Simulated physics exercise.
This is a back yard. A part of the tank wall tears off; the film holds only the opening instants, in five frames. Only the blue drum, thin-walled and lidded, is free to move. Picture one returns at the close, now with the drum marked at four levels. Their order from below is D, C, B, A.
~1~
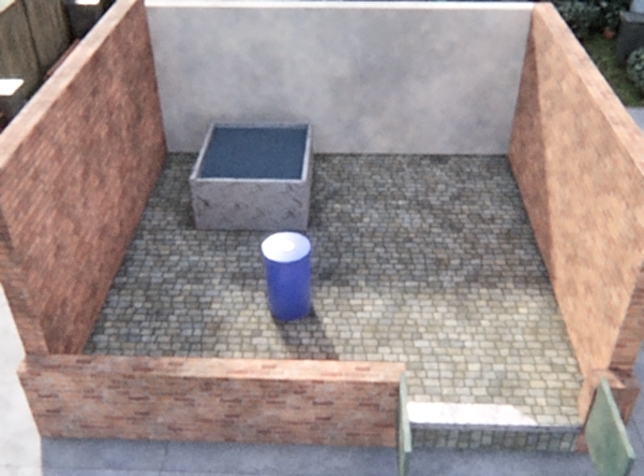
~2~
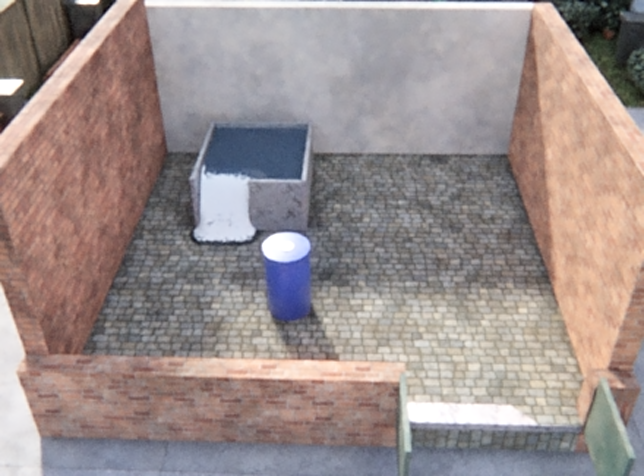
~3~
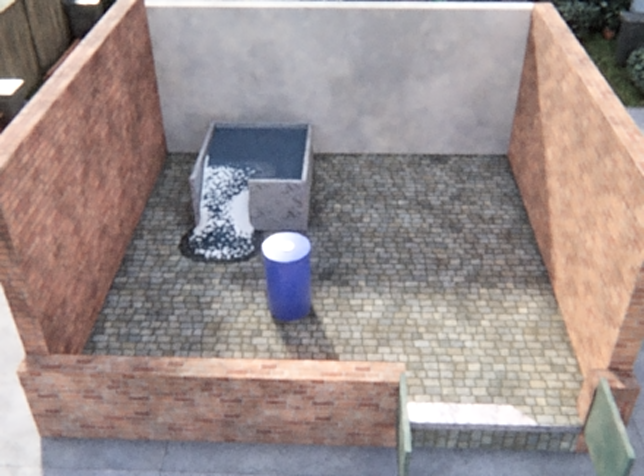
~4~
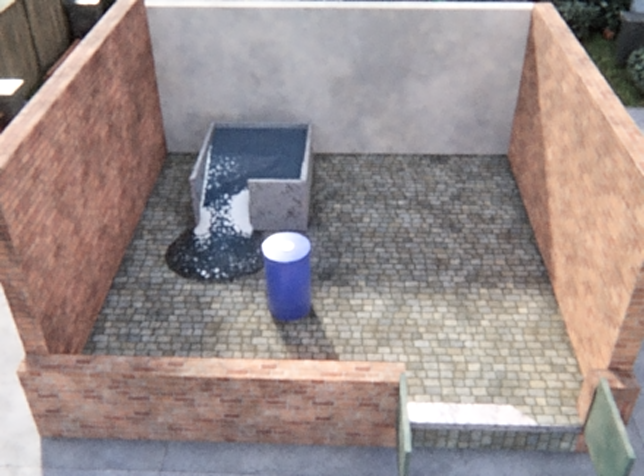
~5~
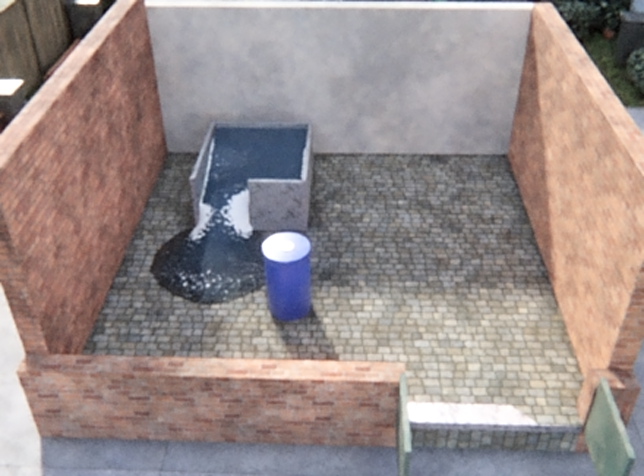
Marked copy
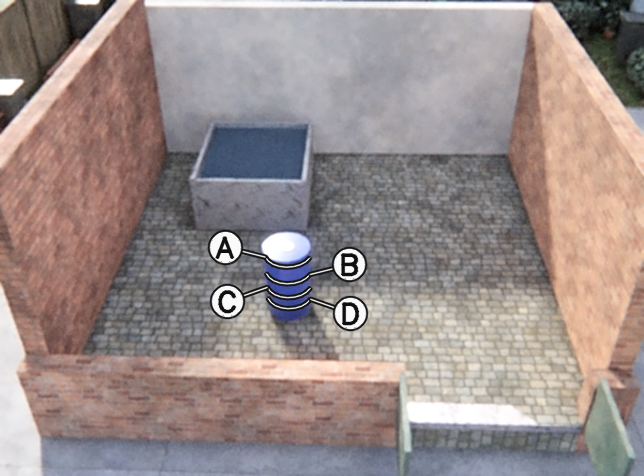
At first, a full stone tank of dark water stands behind a blue drum in a walled, paved yard with an open gate. Water then pours white through the left part of the tank's front and spreads across the paving as a widening dark pool, while the drum stays in place.
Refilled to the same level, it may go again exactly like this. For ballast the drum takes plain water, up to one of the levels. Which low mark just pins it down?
Choose D.
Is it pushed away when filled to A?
No, not at all.
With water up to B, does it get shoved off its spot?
No, that is safe.
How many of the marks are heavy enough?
All of the four.
On the marked copy, A at (286, 267); B at (286, 283); C at (287, 297); D at (288, 308); from the bottom up D, C, B, A.
With A, it does not move.
With B, it does not move.
With C, it does not move.
With D, it does not move.
